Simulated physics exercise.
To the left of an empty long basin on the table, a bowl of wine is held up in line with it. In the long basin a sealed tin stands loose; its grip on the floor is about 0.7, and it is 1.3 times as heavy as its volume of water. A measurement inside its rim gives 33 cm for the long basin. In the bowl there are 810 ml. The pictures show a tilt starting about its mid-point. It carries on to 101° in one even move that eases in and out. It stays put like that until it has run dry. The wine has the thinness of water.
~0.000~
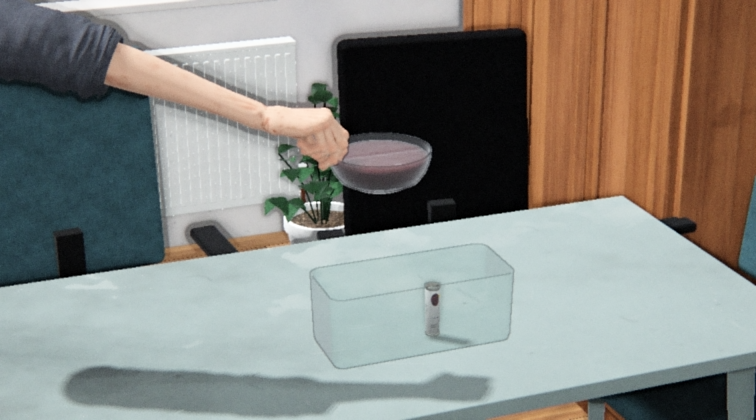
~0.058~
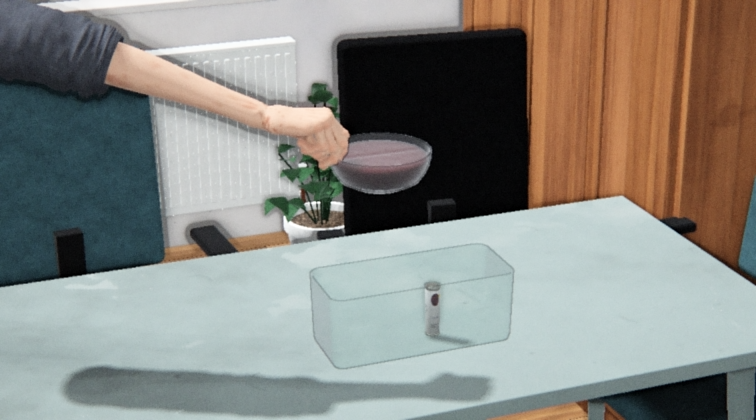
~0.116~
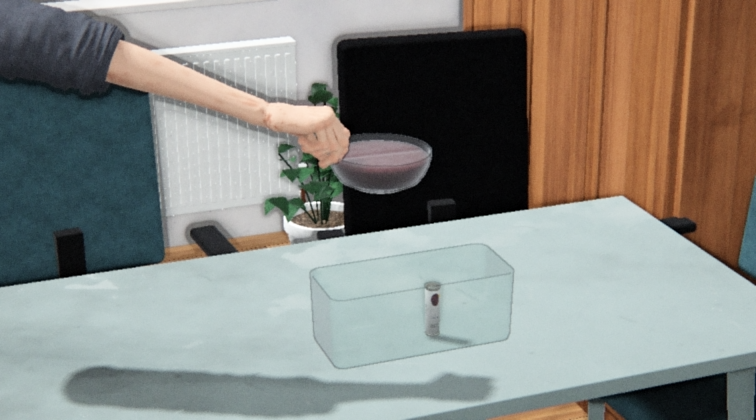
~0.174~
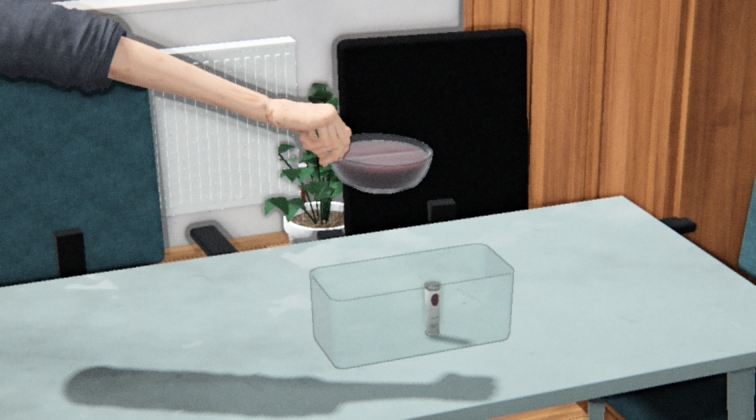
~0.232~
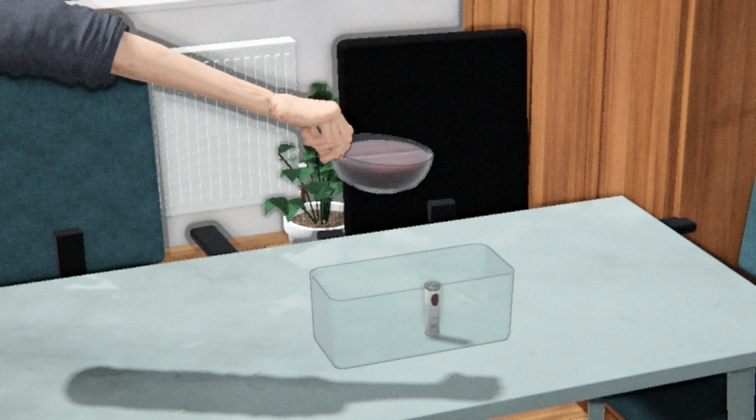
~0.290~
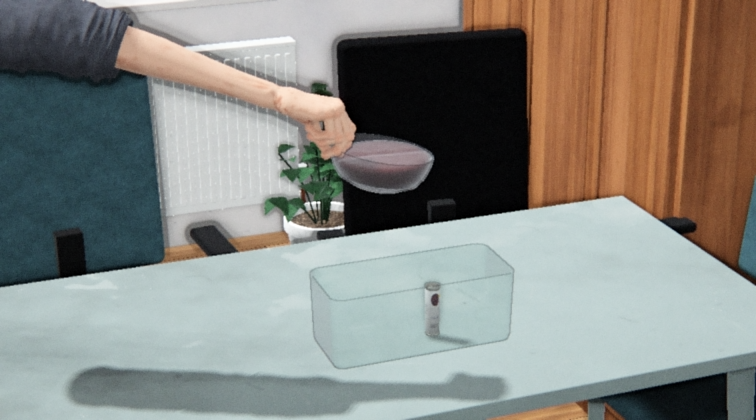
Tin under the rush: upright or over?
It overturns.
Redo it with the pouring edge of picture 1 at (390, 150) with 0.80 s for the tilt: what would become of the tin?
Result: Tin upright.
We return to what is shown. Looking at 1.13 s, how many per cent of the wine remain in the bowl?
Roughly 2 per cent.
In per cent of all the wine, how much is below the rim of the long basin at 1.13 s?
Near 90 per cent of the total.
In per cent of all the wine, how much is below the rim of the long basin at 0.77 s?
22 %, give or take.
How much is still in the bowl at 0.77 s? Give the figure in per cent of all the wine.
About 34 per cent.
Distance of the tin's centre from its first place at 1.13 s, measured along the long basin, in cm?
Some 3 cm.
After 0.77 s the tilt is 59° and 35 per cent is still to pour; the tin stands where it began.
After 1.13 s the tilt is 92° and 2 per cent is still to pour; the tin leans 33°.
After 1.50 s the tilt is 101° and 0 per cent is still to pour; the tin lies on its side.
After 1.90 s the tilt is 101° and 0 per cent is still to pour; the tin lies on its side.
In the end the tin lies on its side.
